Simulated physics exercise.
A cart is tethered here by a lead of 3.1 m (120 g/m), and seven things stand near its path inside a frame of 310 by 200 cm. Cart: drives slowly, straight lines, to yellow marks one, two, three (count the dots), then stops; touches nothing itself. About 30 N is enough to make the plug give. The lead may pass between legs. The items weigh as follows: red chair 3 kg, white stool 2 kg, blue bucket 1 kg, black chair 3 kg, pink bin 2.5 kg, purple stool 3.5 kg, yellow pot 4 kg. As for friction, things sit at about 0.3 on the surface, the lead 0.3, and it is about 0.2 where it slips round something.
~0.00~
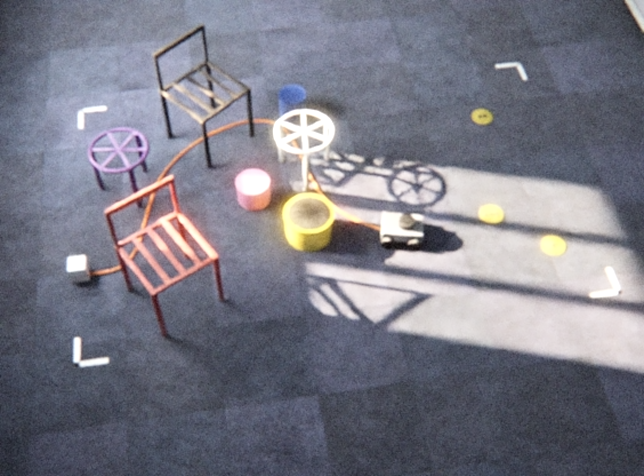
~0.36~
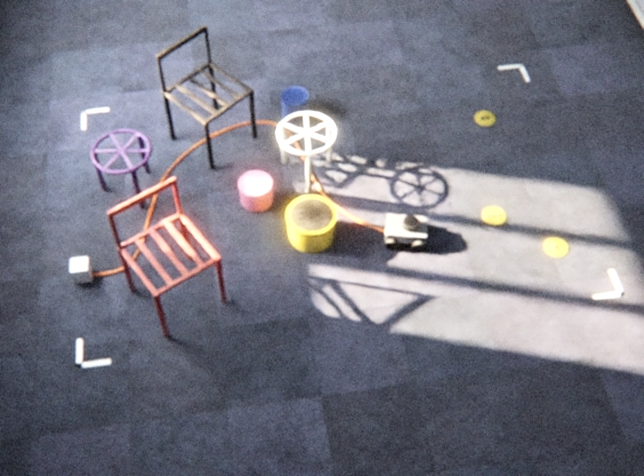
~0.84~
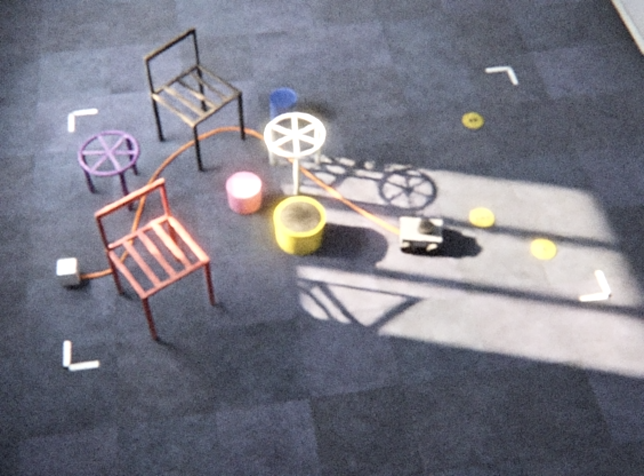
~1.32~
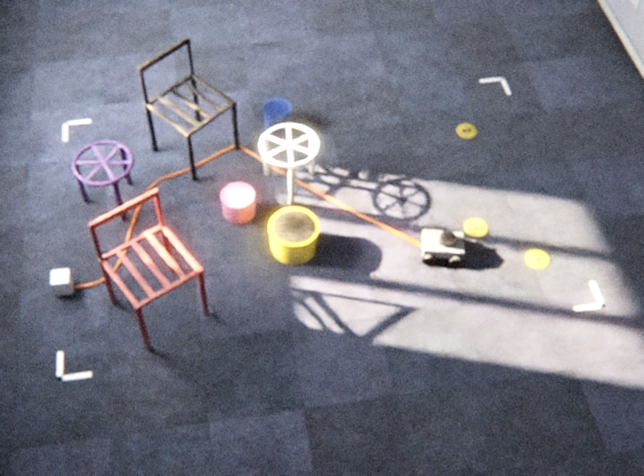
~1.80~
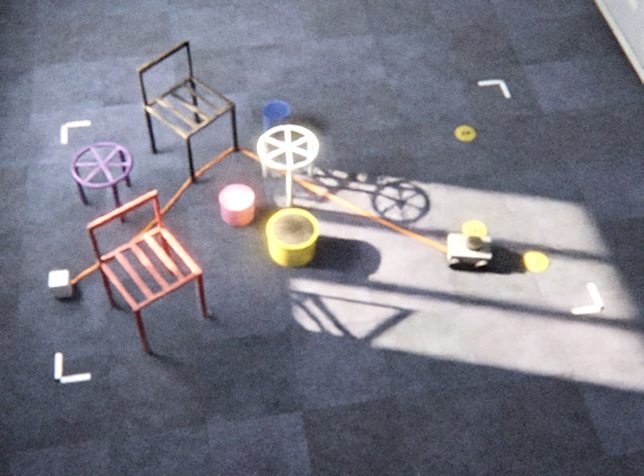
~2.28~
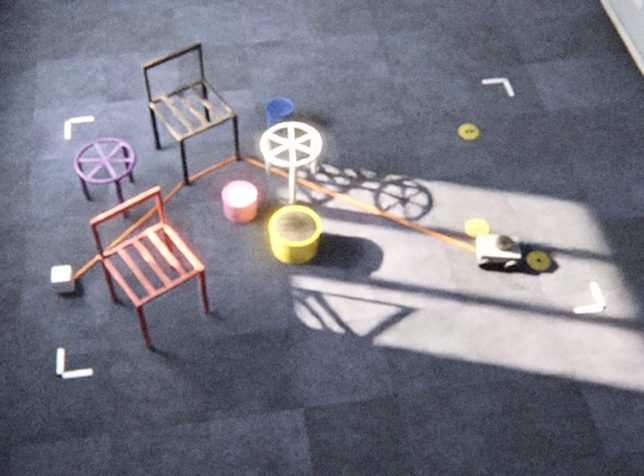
A small white cart rolls slowly right past yellow dots, pulling its orange lead straighter behind it.
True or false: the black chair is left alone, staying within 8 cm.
False.
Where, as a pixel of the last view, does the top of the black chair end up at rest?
Around (206, 129).
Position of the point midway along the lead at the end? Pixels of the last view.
I'd say roughly (291, 191) in the last picture.
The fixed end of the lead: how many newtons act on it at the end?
It comes out close to 0 N.
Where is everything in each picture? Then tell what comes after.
Shows, black chair (205, 89); marks (553, 246) (482, 117) (492, 215); lead runs through (345, 214); cart (393, 234), in the first frame.
Shows, lead runs through (349, 215); cart (397, 235), in the second frame.
Shows, lead runs through (366, 214); cart (412, 239), in the third frame.
Shows, lead runs through (386, 228); cart (433, 251), in the fourth frame.
Shows, lead runs through (244, 151) (410, 234); cart (460, 255), in the fifth frame.
Shows, black chair (192, 107); lead runs through (345, 199) (437, 235); cart (488, 255), in the sixth frame.
After 4.0 s, cart at (518, 222), lead slack at the fixed end; black chair 27 cm off its start, white stool 6 cm off its start.
After 5.6 s, cart at (482, 155), lead slack at the fixed end; black chair 27 cm off its start, white stool 6 cm off its start.
After 7.3 s, cart at (473, 168), lead slack at the fixed end; black chair 27 cm off its start at (206, 129), white stool 6 cm off its start at (295, 150).
After 9.0 s, cart at (478, 227), lead slack at the fixed end; black chair 27 cm off its start, white stool 6 cm off its start.
After 9.4 s, cart at (478, 227), lead slack at the fixed end; black chair 27 cm off its start at (206, 129), white stool 6 cm off its start at (295, 150).
